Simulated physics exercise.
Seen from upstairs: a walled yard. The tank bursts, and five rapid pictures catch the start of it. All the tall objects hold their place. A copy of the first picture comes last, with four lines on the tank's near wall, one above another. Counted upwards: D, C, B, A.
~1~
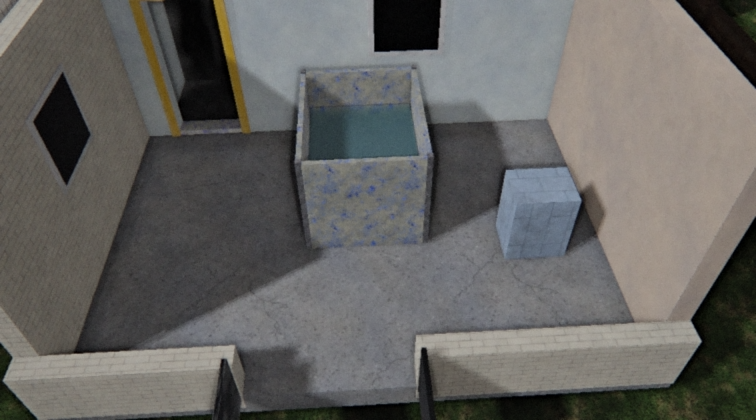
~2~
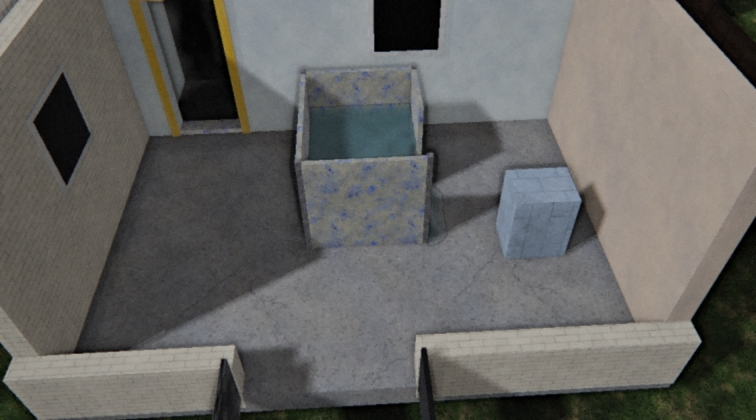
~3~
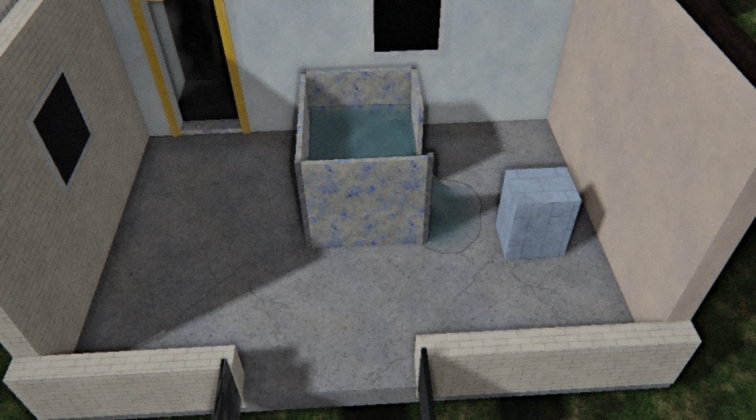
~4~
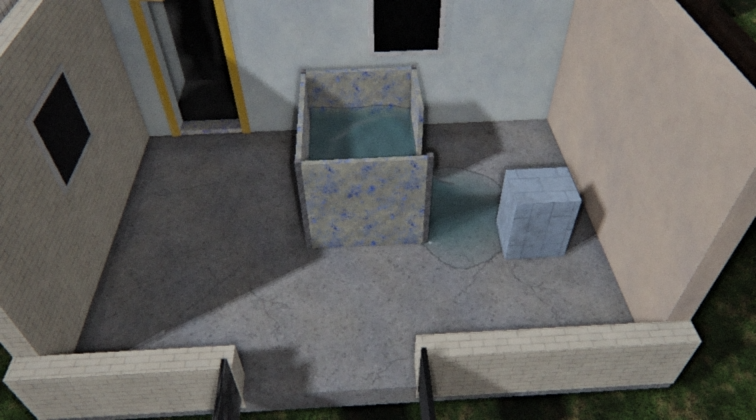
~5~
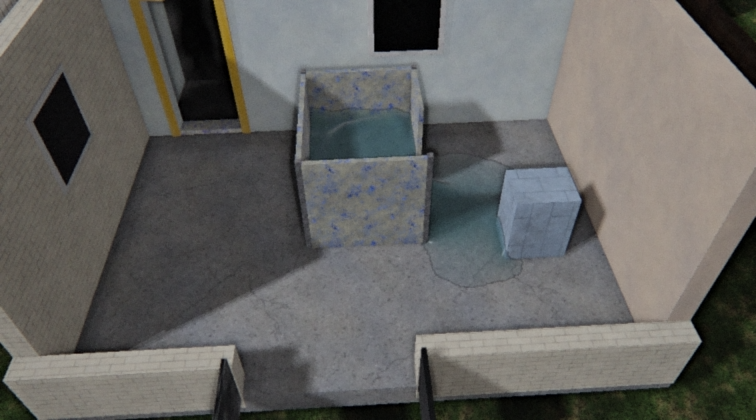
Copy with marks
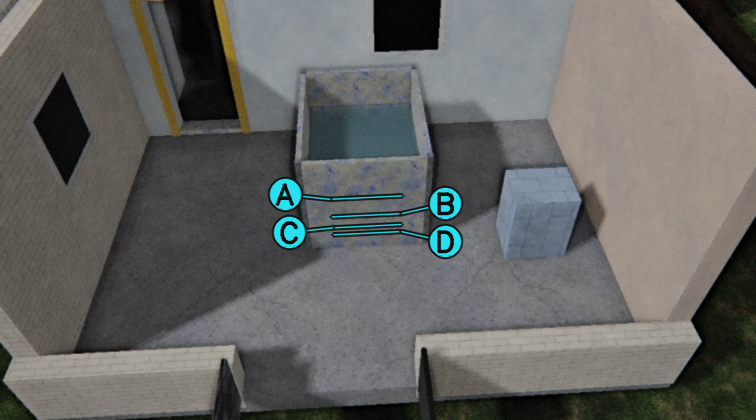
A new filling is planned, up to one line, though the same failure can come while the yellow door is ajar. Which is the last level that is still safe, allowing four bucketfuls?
That is mark A.
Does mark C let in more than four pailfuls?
No.
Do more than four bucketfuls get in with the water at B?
No, not at all.
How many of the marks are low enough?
All of them.
In cyan, A at (366, 197); B at (366, 215); C at (367, 226); D at (367, 233); from the bottom up D, C, B, A.
With A, a bucket or two gets in.
With B, nothing gets over.
With C, nothing gets over.
With D, nothing gets over.
